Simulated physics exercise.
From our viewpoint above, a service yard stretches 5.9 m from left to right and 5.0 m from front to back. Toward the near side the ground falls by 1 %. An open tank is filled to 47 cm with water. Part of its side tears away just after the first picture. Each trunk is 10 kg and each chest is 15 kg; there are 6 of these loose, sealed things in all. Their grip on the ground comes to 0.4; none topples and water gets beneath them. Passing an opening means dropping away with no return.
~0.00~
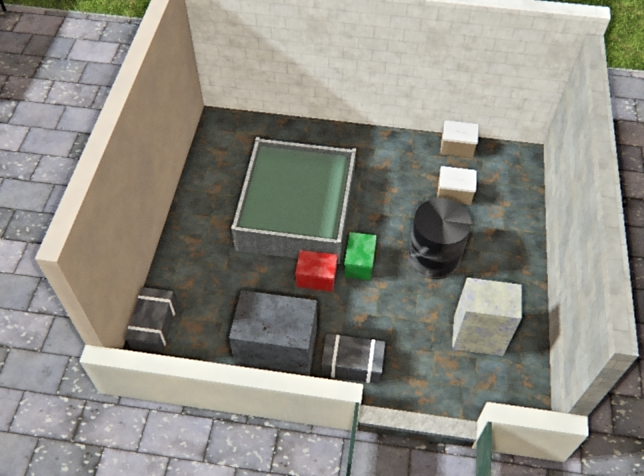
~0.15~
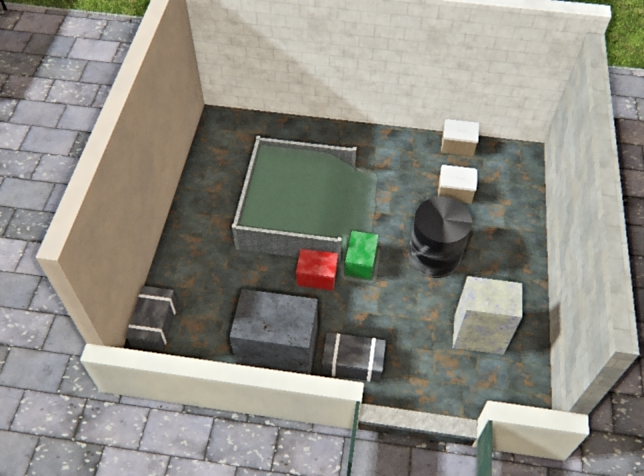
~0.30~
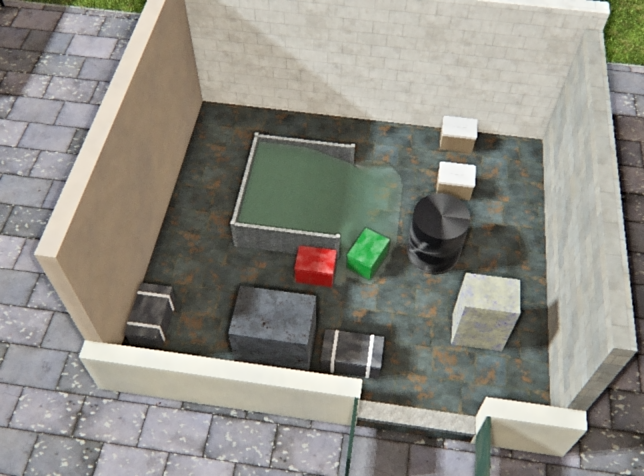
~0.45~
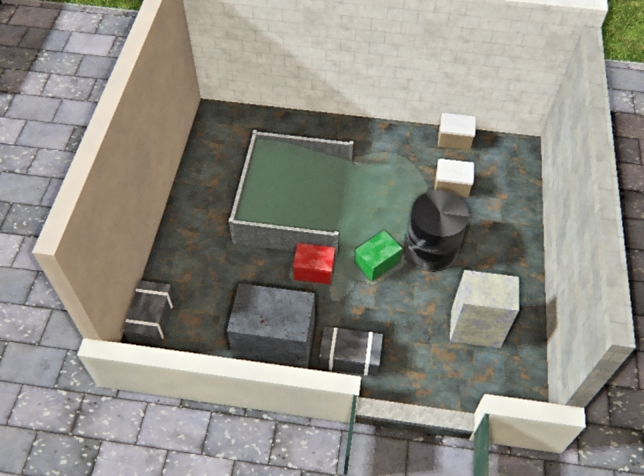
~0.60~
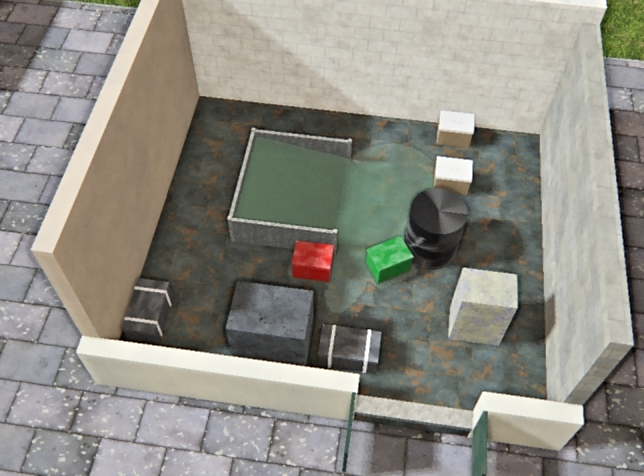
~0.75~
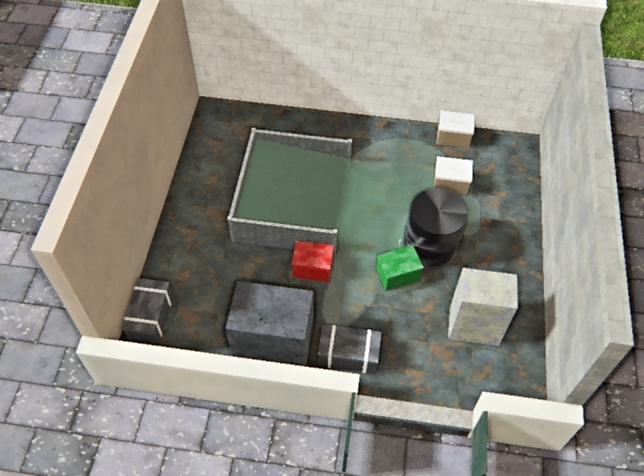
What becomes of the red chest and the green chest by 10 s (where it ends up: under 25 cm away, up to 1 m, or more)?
At the end, red chest: Scarcely budges, green chest: Is displaced far.
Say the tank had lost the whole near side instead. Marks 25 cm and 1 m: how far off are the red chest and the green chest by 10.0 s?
Here's how it goes: The red chest winds up well off, and the green chest scarcely moves.
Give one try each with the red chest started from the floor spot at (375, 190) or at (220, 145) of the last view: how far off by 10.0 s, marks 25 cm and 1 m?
Run one, it gets swept far; run two, it remains planted.
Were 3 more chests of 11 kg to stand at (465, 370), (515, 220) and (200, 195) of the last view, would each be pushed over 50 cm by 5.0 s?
Listed order gives within the limit, above the limit, within the limit.
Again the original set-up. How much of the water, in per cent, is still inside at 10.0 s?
I'd say some 76 percent hasn't gone yet.
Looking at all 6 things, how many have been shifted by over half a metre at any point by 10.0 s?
I get 3.
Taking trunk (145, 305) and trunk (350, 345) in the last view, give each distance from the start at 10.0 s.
Lab note - net shifts in turn: 10 cm; 40 cm.
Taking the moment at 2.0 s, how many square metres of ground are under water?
At that time the wet patch spans about 14 m2.
After 2.0 s the red chest is near (313, 254), 0.0 m from its start, aground; the green chest is near (437, 360), 2.1 m from its start, aground; 0 of 6 are out; 1 afloat.
After 4.5 s the red chest is near (313, 254), 0.0 m from its start, aground; the green chest has gone out; 1 of 6 are out; 2 afloat.
After 7.0 s the red chest is near (313, 254), 0.0 m from its start, aground; the green chest has gone out; 1 of 6 are out; 1 afloat.
After 10.0 s the red chest is near (313, 254), 0.0 m from its start, aground; the green chest has gone out; 1 of 6 are out; 2 afloat.
